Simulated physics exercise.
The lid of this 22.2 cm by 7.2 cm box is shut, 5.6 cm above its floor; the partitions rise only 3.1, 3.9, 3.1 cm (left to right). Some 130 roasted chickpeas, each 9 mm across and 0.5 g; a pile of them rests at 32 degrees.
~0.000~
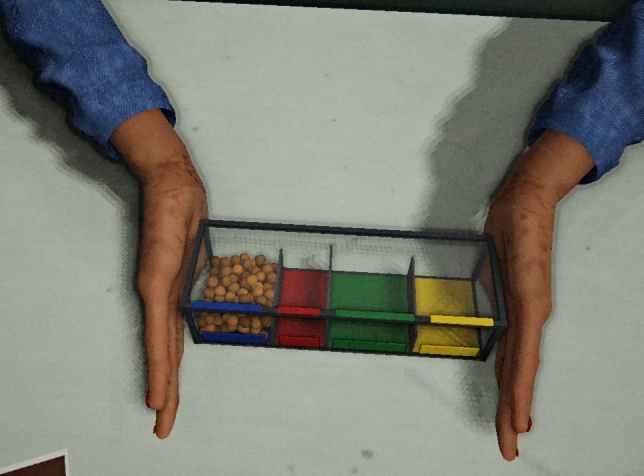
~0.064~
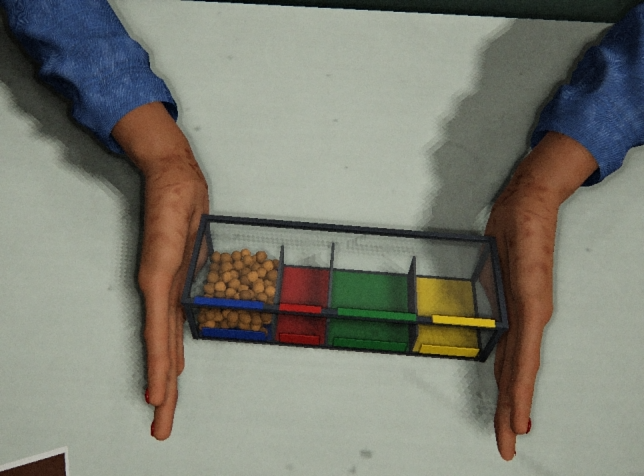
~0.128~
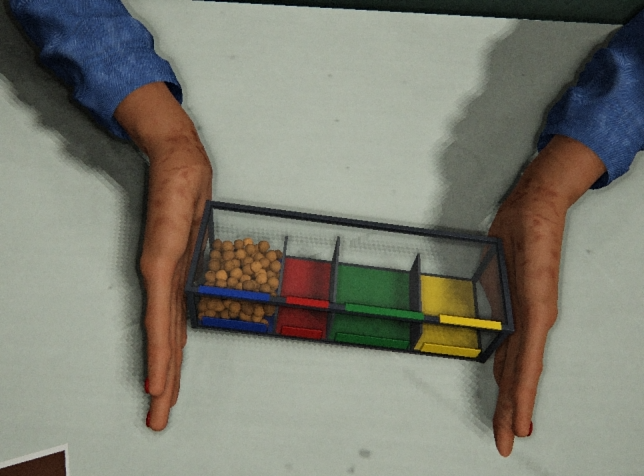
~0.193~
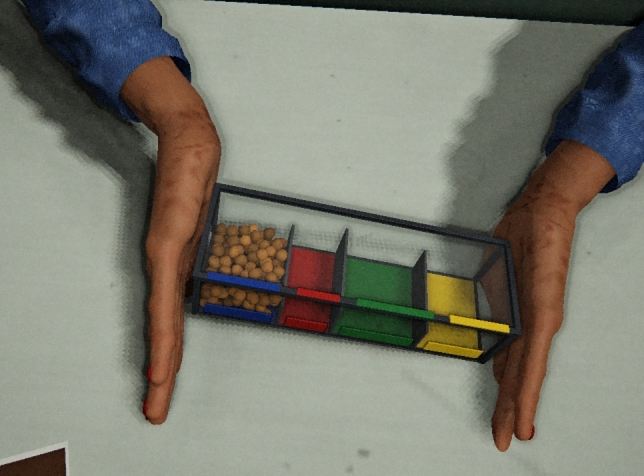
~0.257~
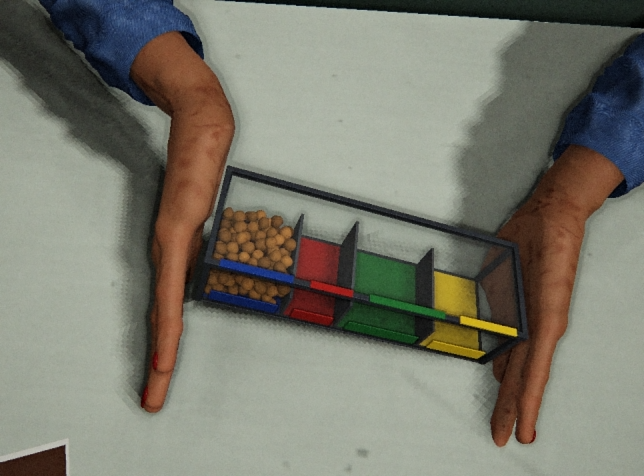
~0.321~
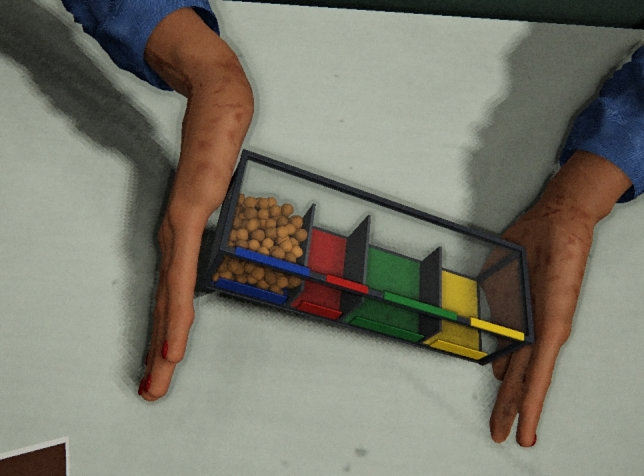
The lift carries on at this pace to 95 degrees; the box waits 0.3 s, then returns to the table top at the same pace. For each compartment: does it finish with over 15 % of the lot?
Red below, blue above, green below, yellow above.
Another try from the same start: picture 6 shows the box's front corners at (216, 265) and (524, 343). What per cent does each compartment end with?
Red 35; blue 30; green 0; yellow 35.
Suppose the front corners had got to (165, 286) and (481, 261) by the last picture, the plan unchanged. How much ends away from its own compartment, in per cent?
It would be near 0 per cent.
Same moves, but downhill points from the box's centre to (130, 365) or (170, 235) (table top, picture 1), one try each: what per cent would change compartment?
About 0 and 0 per cent.
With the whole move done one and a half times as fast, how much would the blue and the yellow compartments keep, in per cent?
In that case blue 15; yellow 50.
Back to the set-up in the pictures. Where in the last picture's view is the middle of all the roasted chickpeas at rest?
Near (432, 325).
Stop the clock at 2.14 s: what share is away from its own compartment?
Roughly 65 per cent.
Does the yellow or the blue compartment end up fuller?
The yellow one has more.
Then, at 1.41 s, tilt 95 degrees; red 15 %, blue 45 %, green 10 %, yellow 35 %.
After 2.14 s, tilt 47 degrees; red 5 %, blue 35 %, yellow 60 %.
Then, at 2.90 s, tilt 0 degrees; red 5 %, blue 35 %, yellow 60 %.
By 3.6 s all is still; red 5 %, blue 35 %, green 0 %, yellow 60 %.
